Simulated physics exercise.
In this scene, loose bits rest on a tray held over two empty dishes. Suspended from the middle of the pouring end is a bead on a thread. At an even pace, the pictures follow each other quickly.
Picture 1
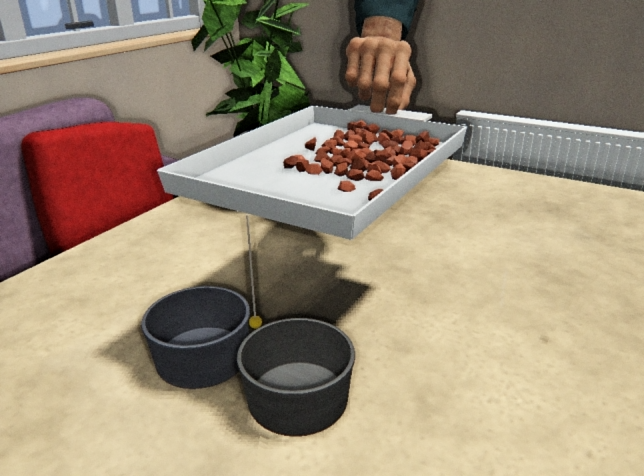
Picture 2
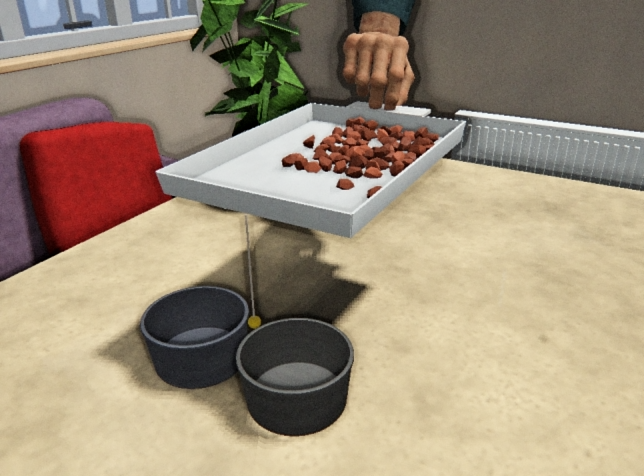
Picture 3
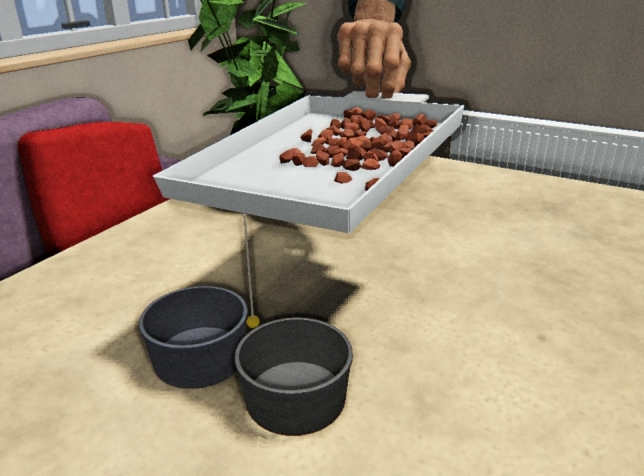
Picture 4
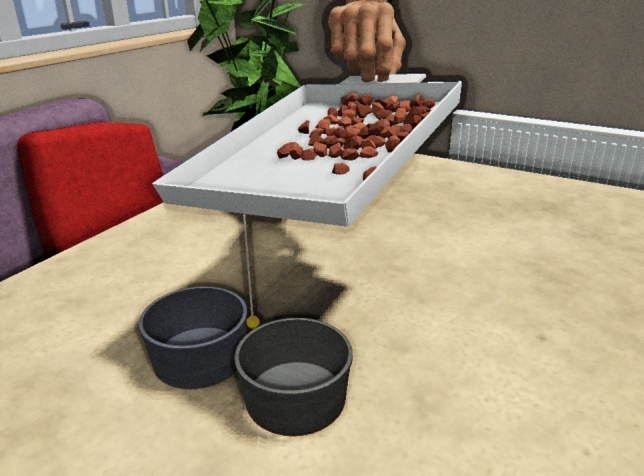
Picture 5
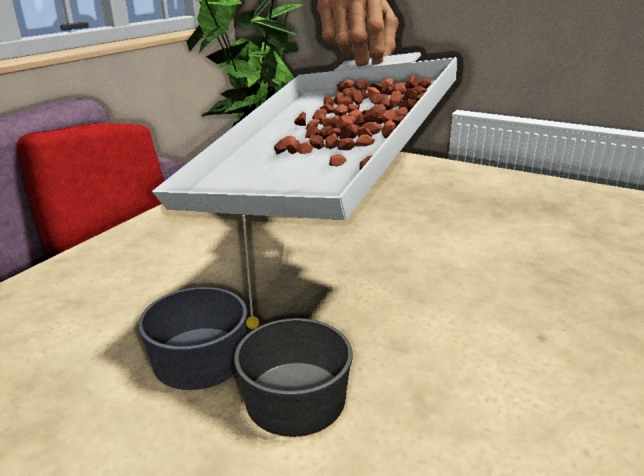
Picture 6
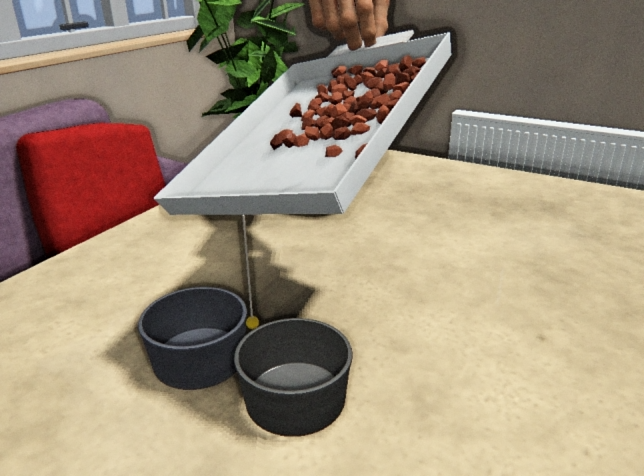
At a table near a red chair, a hand raised the far end of a tray of reddish-brown chunks above two empty dark dishes, and the tray's near edge gradually slanted down toward the left.
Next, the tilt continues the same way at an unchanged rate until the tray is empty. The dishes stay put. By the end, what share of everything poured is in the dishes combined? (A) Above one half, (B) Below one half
Above one half.
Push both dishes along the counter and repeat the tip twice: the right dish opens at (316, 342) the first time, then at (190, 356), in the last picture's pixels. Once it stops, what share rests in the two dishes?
You'd get 60 in a hundred first and 30 in a hundred after that.
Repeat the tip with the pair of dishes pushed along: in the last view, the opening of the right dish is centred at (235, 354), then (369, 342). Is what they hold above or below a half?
The first place gets the greater share, the second a lesser share.
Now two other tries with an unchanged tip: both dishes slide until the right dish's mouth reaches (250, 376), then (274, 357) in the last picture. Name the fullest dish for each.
In the first try it's the one on the left, and in the second it's the one on the left.
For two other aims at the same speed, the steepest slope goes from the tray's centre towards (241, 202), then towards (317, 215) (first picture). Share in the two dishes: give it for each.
30 % then 40 %, roughly.
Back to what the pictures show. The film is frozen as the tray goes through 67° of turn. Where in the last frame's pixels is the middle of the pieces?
Somewhere about (195, 198).
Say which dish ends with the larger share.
The one that comes out ahead is the leftward one.
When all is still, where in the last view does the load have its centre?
(188, 348).
Soon, tray tipped steeply; most on the tray; a small part in the air.
A while on, tray tipped past a quarter turn; a small part on the tray; about two thirds in the left dish; about a quarter outside both; a stray few in the air.
Towards the end, tray tipped past a quarter turn; most in the left dish; about a quarter outside both.
Finally, tray tipped past a quarter turn; none in the right dish; most in the left dish; about a quarter outside both.
